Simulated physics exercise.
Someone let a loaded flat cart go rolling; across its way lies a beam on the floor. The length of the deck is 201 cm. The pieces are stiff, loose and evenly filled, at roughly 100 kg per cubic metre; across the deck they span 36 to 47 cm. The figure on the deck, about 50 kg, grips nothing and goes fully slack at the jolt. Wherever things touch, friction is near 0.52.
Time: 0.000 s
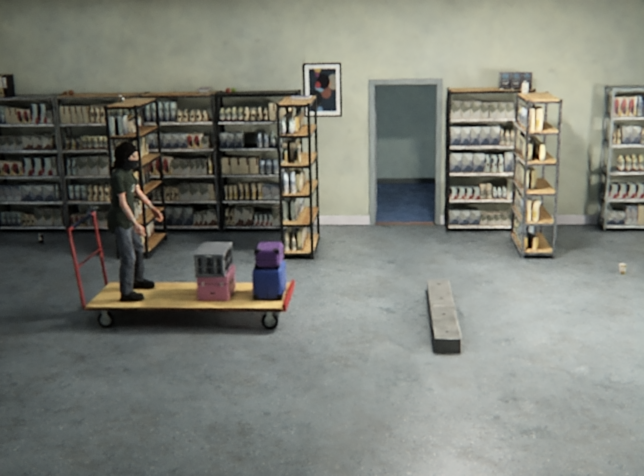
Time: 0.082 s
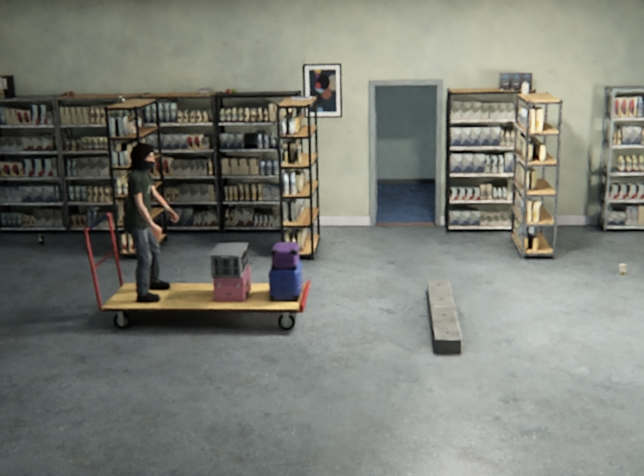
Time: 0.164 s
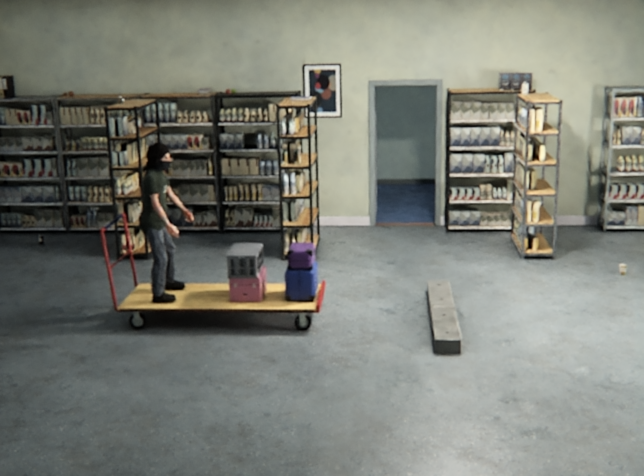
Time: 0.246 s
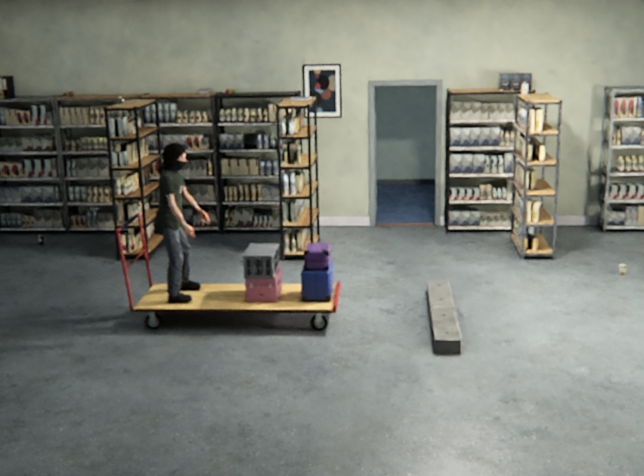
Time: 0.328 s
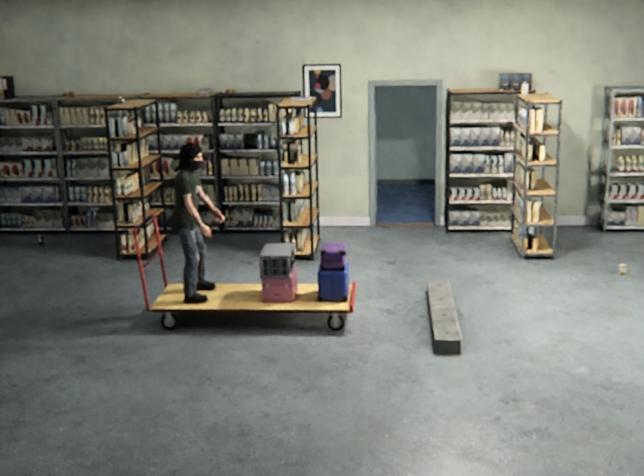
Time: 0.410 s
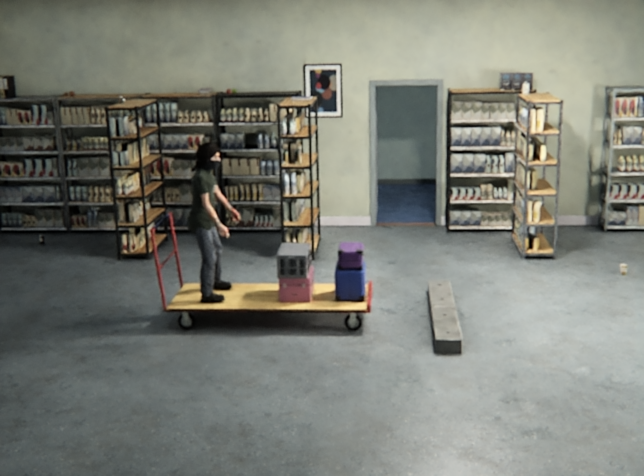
A person stands on a flat cart carrying stacked boxes as it rolls steadily right.
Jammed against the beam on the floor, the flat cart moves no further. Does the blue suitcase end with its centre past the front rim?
It is left off the deck.
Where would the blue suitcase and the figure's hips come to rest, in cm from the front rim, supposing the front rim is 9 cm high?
Then the blue one stops 20 cm short of the rim and the hips 80 cm short of it.
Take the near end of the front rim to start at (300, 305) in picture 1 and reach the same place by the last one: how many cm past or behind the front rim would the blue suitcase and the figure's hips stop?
Blue: 20 cm behind; hips: 140 cm behind.
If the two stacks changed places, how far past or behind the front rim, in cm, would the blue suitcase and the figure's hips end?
The blue one would end 50 cm behind the front rim, and the hips 80 cm behind it.
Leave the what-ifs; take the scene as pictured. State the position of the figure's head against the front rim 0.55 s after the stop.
The head is roughly 30 cm back from the front rim.
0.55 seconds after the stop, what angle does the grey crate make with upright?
Around 0° from upright.
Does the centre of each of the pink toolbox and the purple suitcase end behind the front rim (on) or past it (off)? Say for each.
Result - pink: Stays; purple: Goes over.
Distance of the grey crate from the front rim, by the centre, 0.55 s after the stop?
Behind the rim by about 40 cm.
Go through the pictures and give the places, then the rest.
The first picture shows blue suitcase (270, 280), pink toolbox (217, 283), rim corner (284, 308); 153 cm short of the stop.
The second picture shows blue suitcase (286, 280), pink toolbox (233, 283), rim corner (301, 309); 136 cm short of the stop.
The third picture shows blue suitcase (302, 281), pink toolbox (248, 284), rim corner (318, 309); 120 cm short of the stop.
The fourth picture shows blue suitcase (317, 281), pink toolbox (264, 284), rim corner (335, 309); 103 cm short of the stop.
The fifth picture shows blue suitcase (334, 281), pink toolbox (280, 284), rim corner (351, 309); 87 cm short of the stop.
The sixth picture shows blue suitcase (351, 281), pink toolbox (297, 284), rim corner (369, 309); 70 cm short of the stop. Speed about 2.0 m/s.
Impact comes at 0.76 s.
After 1.31 s the blue suitcase is 11 cm behind the rim, tilted 30°, near (430, 276) in the last picture's view.
After 1.76 s the blue suitcase is 0 cm behind the rim, tilted 65°, near (441, 276) in the last picture's view.
When all is still (3.1 s), past the rim, grey crate, blue suitcase and purple suitcase; behind it, pink toolbox and the figure's hips.
